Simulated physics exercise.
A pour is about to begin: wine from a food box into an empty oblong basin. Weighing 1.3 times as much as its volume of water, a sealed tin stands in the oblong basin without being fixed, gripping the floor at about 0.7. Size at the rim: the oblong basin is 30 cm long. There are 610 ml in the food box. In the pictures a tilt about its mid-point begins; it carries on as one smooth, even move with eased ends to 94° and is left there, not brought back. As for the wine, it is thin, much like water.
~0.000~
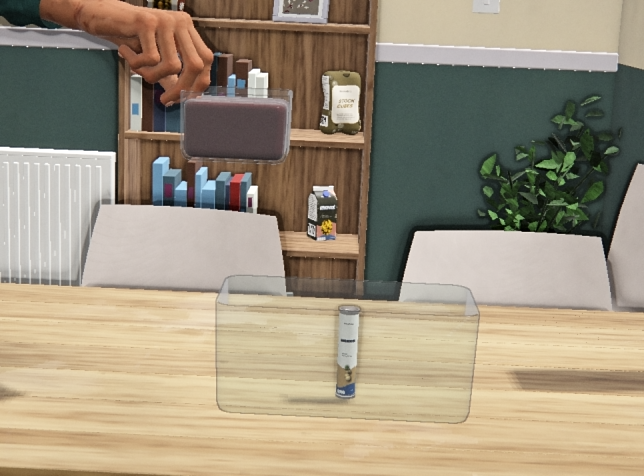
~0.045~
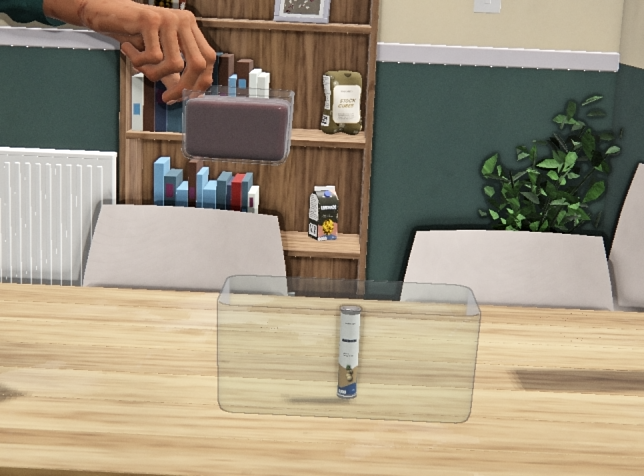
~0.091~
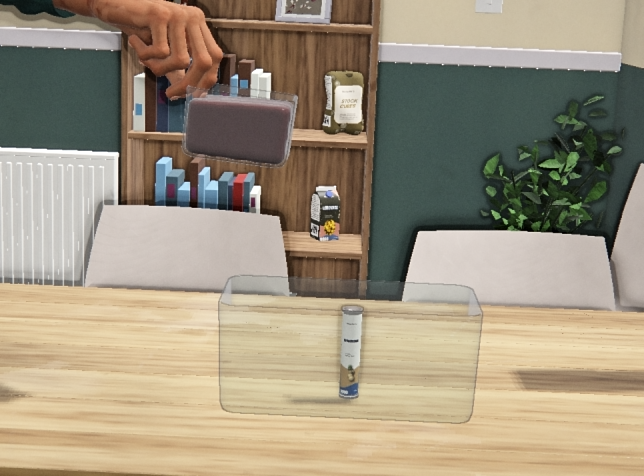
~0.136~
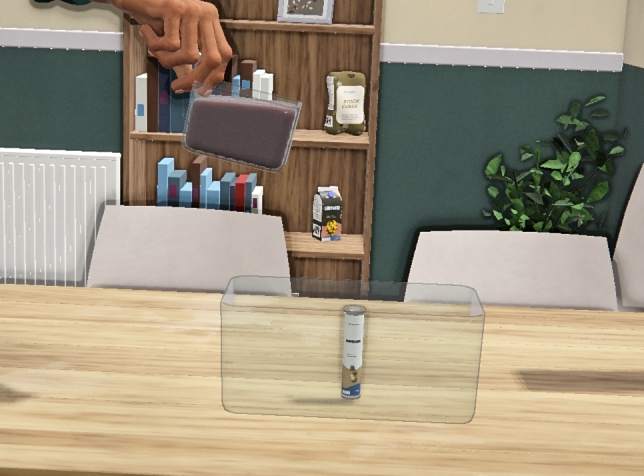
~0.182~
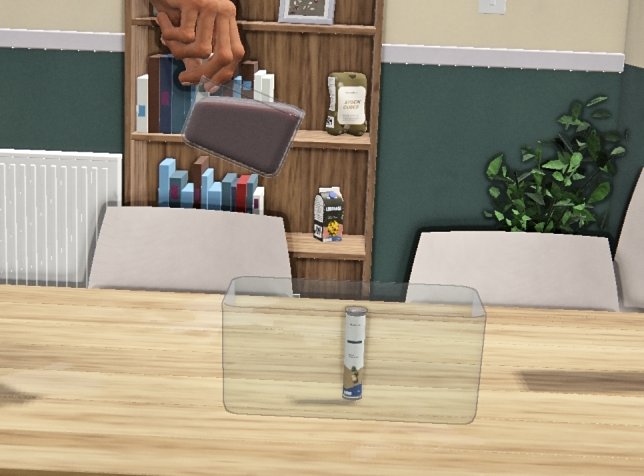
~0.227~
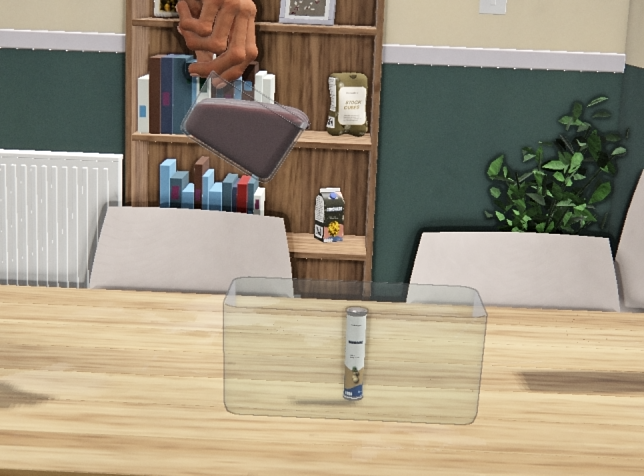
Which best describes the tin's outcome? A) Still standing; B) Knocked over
Still standing.
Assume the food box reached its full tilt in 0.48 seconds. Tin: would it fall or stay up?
In that case the tin stays vertical.
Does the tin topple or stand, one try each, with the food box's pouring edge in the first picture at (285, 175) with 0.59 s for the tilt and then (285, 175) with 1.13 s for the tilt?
Run one: It tumbles. Run two: It does not tip.
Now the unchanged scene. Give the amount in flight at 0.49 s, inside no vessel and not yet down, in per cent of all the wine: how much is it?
Close to 52 in a hundred.
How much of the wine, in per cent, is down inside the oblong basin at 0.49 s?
Around 12%.
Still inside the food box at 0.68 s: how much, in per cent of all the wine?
Around 12 in a hundred.
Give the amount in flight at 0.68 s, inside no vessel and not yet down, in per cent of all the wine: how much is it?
About 14 % of the total.
After 0.49 s the tilt is 87° and 37 per cent is still to pour; the tin stands where it began.
After 0.68 s the tilt is 94° and 11 per cent is still to pour; the tin stands where it began.
After 0.87 s the tilt is 94° and 4 per cent is still to pour; the tin stands where it began.
After 1.09 s the tilt is 94° and 2 per cent is still to pour; the tin stands where it began.
In the end the tin stands where it began.
